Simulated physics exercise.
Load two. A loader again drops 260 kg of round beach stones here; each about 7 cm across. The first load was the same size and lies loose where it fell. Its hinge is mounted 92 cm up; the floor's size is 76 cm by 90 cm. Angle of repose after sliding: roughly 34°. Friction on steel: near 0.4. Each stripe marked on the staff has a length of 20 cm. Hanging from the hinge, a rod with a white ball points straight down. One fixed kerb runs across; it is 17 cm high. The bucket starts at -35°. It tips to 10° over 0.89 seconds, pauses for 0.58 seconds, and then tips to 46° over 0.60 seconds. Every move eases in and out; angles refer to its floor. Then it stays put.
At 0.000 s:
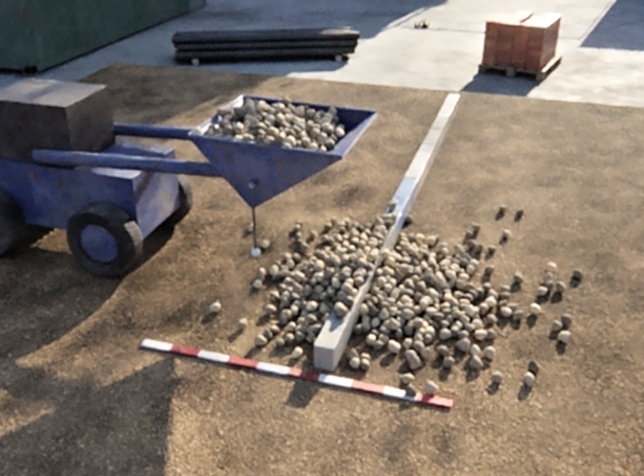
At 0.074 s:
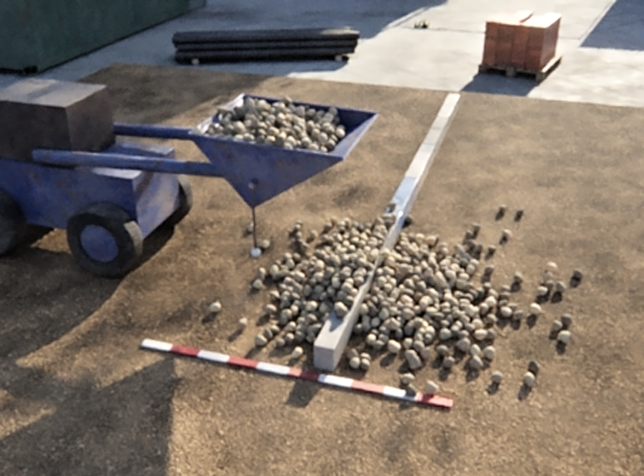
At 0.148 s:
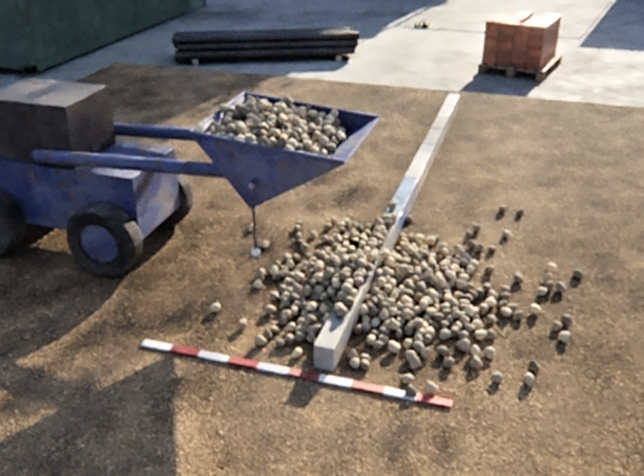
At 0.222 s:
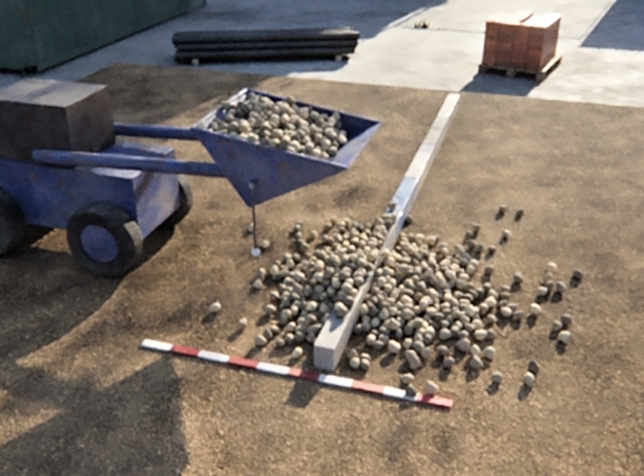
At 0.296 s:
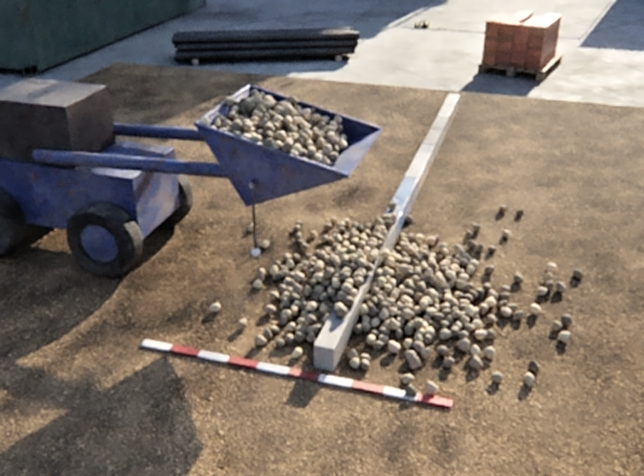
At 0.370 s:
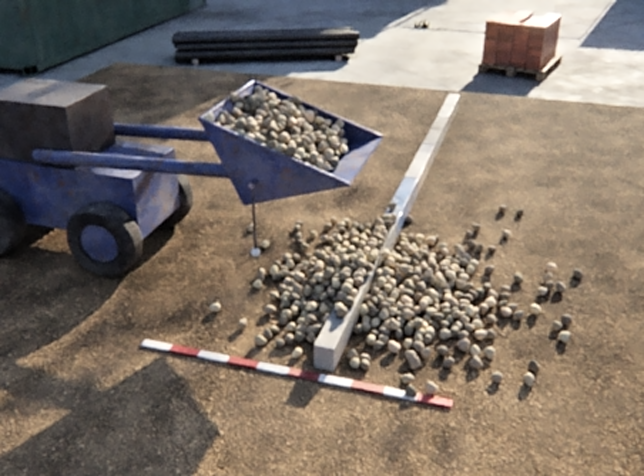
The video shows a blue loader holding a bucket of round stones above a loose stone pile lying across a pale kerb; the bucket slowly tilts downward to the right, its stones shifting slightly, while the pile stays still.
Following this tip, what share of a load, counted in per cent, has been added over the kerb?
51 per cent, roughly.
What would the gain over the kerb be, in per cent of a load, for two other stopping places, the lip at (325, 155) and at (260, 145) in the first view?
35 % and 0 %.
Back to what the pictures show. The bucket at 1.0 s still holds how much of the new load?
It keeps some 100 percent of its load.
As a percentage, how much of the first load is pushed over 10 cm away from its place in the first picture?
Close to 10 per cent.
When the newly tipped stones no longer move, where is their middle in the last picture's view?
In the last view, somewhere near (378, 269).
After 0.7 s the floor is at 3°; in per cent of one load, 100 in the bucket, 50 on this side of the kerb, 50 over the kerb; the foremost stones are at (576, 305).
After 1.0 s the floor is at 10°; in per cent of one load, 98 in the bucket, 53 on this side of the kerb, 50 over the kerb; the foremost stones are at (576, 305).
After 2.5 s the floor is at 46°; in per cent of one load, 0 in the bucket, 101 on this side of the kerb, 99 over the kerb; the foremost stones are at (576, 305).
After 4.9 s the floor is at 46°; in per cent of one load, 0 in the bucket, 99 on this side of the kerb, 101 over the kerb; the foremost stones are at (576, 305). Net gain over the kerb, 51.
